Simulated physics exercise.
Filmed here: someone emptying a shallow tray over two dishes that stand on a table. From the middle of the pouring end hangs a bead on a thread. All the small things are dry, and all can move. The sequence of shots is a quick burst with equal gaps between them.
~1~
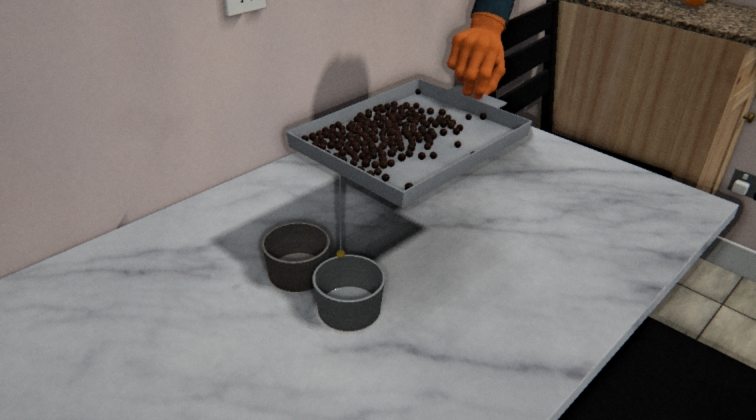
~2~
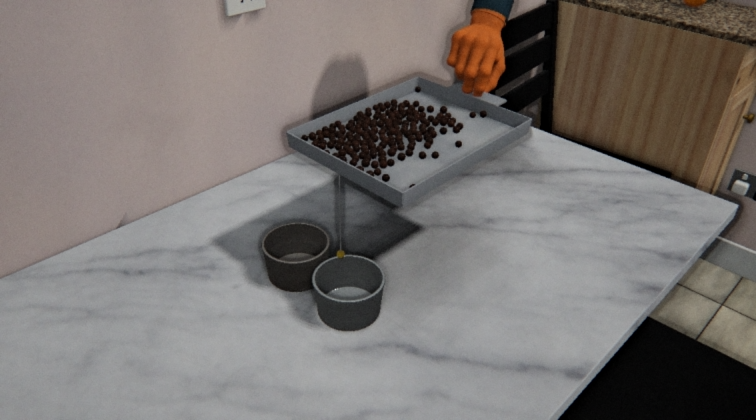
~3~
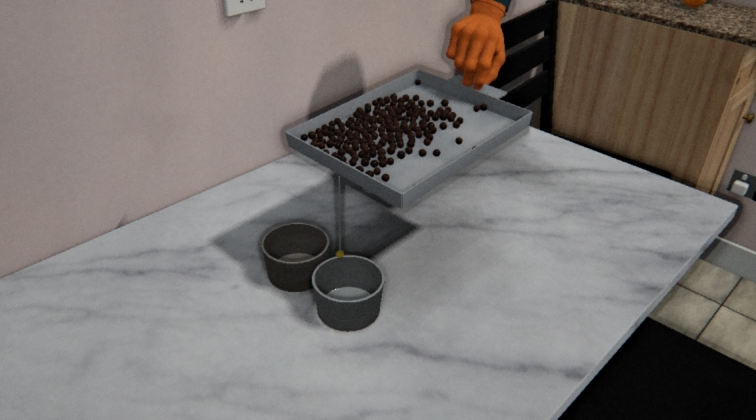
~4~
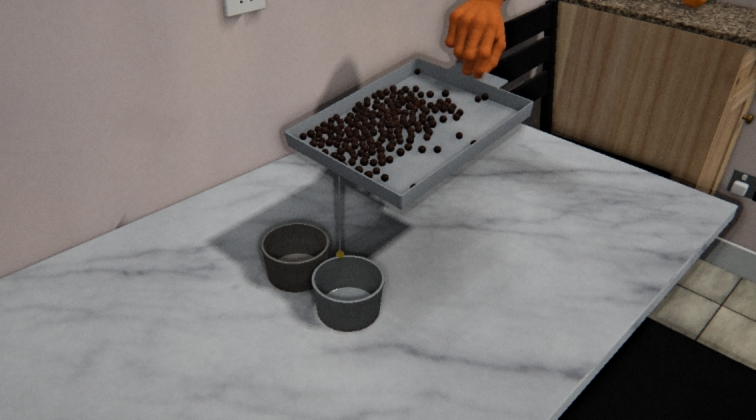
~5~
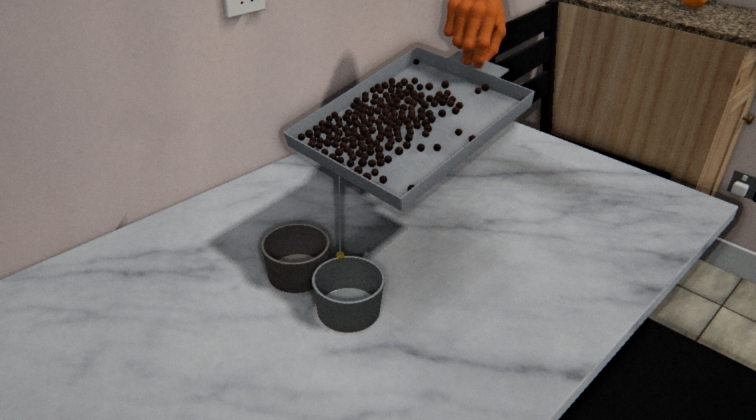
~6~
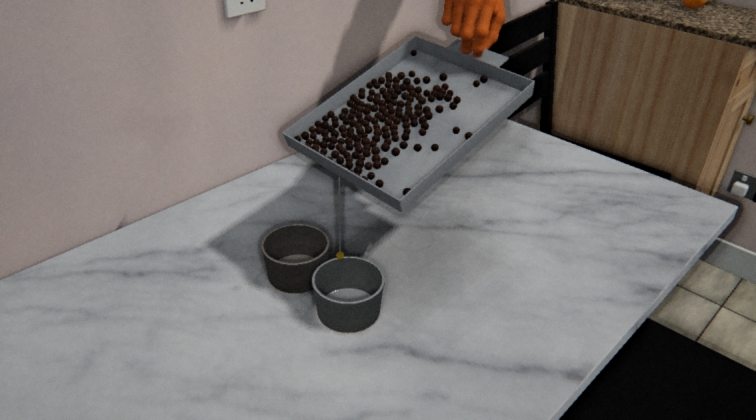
An orange-gloved hand holds a shallow grey tray of dark brown balls above a white marble-patterned table against a pinkish wall, seen from above at an angle. Two small round dishes, brownish-grey at left and grey at right, stand below, with a tiny yellow bead between them. The hand gradually tilts the tray, its far side rising as the balls shift slightly, while the camera stays still.
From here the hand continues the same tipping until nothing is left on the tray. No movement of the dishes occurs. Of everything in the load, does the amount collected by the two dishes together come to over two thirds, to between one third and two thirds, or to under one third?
Never reaches a third.
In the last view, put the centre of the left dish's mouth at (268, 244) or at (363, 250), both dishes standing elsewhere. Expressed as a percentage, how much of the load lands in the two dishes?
First position: Some 20 %; second position: Some 0 %.
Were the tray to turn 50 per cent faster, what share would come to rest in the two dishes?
It would be close to 10 per cent.
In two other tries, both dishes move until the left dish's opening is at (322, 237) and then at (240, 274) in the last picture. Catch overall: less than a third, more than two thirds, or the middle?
In order: Under a third, then under a third.
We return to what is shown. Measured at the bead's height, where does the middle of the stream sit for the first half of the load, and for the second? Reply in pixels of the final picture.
Early-half point (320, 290); late-half point (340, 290).
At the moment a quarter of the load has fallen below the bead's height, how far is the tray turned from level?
The tilt is near 100° by then.
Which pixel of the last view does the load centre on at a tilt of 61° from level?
The load is centred near (352, 141).
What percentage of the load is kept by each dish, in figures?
I'd say some 0 in a hundred wind up in the left dish, and some 10 in a hundred in the right.
Shortly afterwards, tray tipped steeply; all but a few on the tray; only a few in the air.
Next, tray tipped right over; near a third on the tray; only a few in the right dish; near a quarter outside both; near half in the air.
Some moments later, tray tipped past a quarter turn; a little in the right dish; all but a few outside both.
In the end, tray tipped past a quarter turn; a little in the right dish; none at all in the left dish; all but a few outside both.
